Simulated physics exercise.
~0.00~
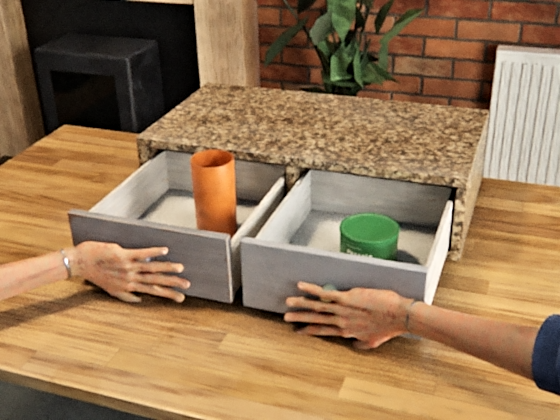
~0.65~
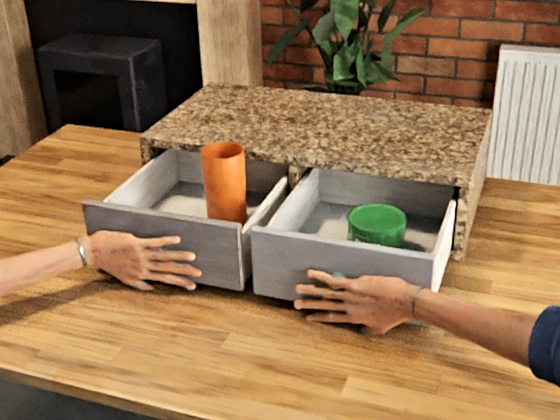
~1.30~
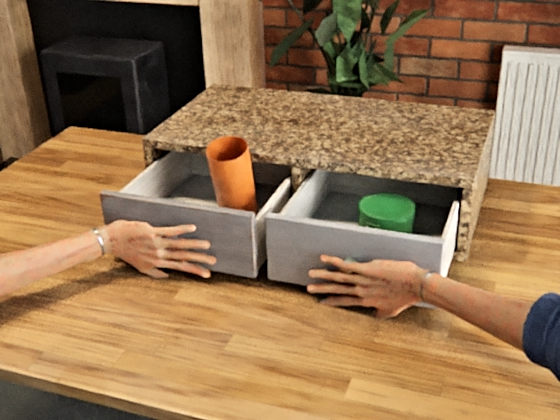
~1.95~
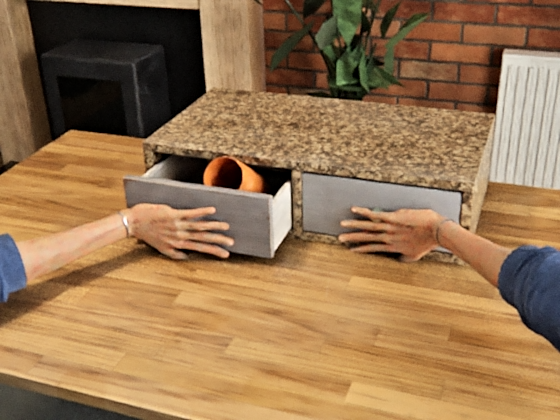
On a wooden table, two hands pushed in the drawers of a speckled chest, one holding an orange beaker and the other a green tub; the beaker tipped over and the left drawer stayed ajar, while the right one closed.
